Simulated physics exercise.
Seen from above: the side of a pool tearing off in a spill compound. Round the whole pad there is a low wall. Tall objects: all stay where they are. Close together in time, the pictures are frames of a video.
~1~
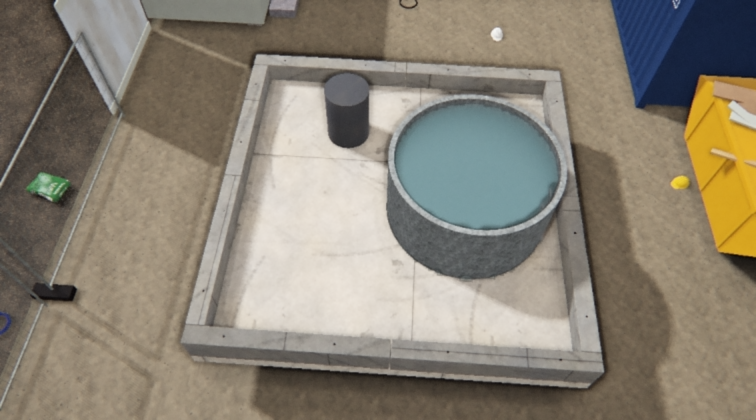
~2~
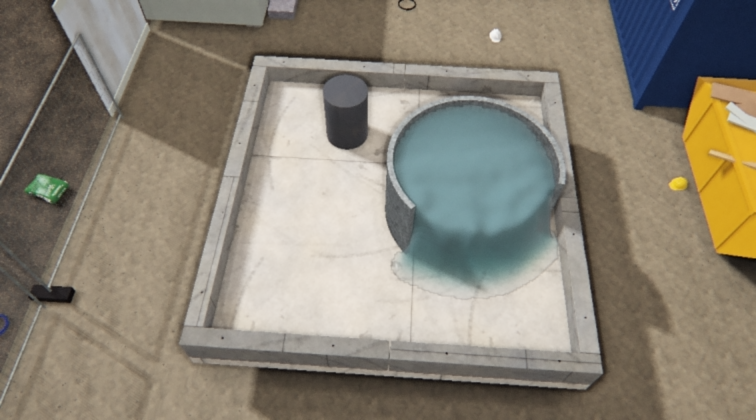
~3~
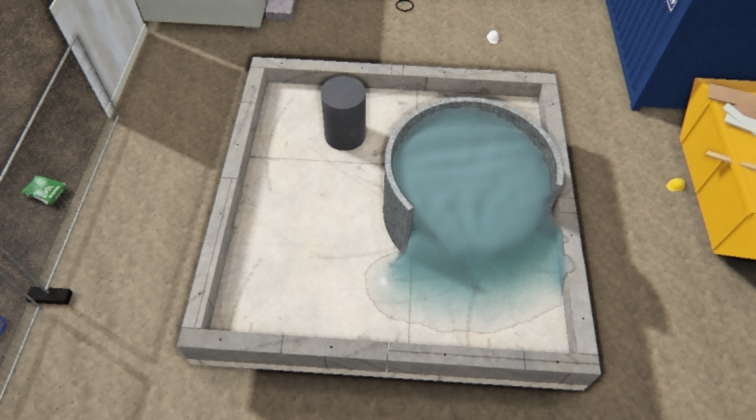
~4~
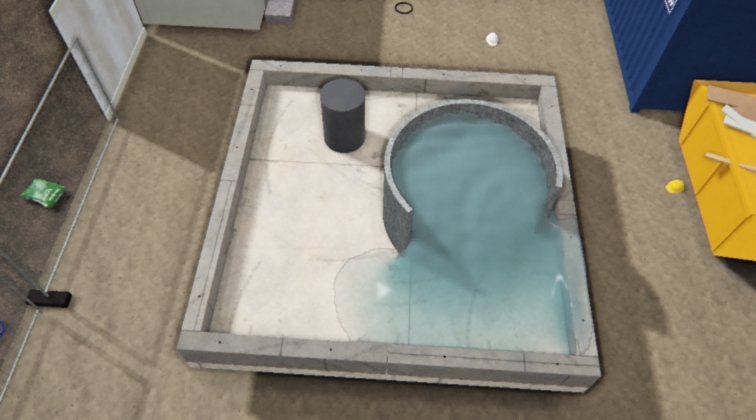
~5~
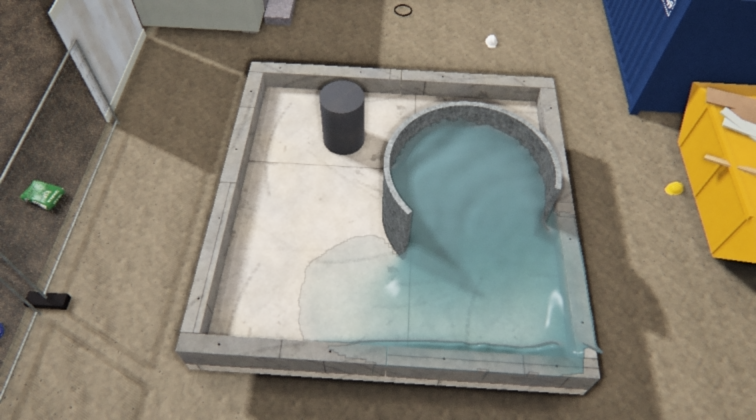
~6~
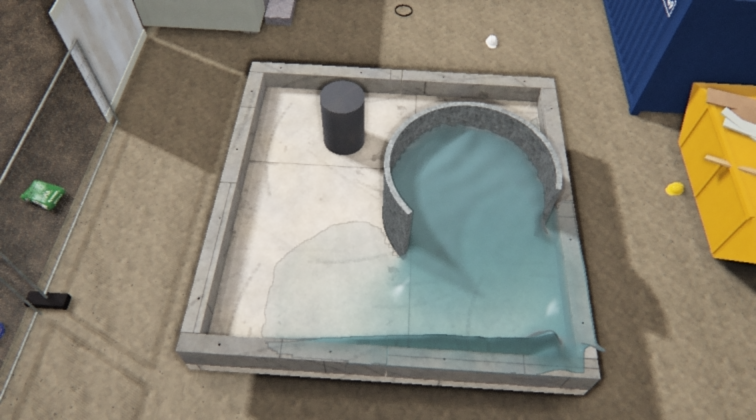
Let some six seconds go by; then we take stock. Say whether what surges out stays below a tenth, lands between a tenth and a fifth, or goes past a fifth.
Pretty clearly, it's a major loss, exceeding a fifth.
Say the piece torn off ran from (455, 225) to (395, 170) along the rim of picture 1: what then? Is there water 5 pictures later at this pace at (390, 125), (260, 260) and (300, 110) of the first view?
First point bare, second point swamped, third point bare.
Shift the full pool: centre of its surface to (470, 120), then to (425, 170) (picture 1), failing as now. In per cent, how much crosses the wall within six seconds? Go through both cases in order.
Respectively 26 and 28 per cent.
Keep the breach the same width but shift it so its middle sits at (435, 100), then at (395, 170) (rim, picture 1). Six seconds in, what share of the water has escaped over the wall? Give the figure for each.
You'd see close to 18 per cent in the first try and close to 16 per cent in the second.
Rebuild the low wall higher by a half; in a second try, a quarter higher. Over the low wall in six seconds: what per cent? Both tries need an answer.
The first case gives roughly 14 in a hundred and the second roughly 20 in a hundred.
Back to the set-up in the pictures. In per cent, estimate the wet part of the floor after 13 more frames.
Near 75 in a hundred.
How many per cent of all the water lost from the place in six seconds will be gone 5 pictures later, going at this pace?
Roughly 55 percent.
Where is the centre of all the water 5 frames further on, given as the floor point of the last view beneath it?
The centre of mass sits at about (448, 268).
A moment on, water covers 40 % of the floor; the low wall has let 7 % over.
Next, water covers 40 % of the floor; the low wall has let 15 % over.
Then, water covers 65 % of the floor; the low wall has let 28 % over.
Later, water covers 70 % of the floor; the low wall has let 29 % over.
In the end, water covers 75 % of the floor; the low wall has let 29 % over.
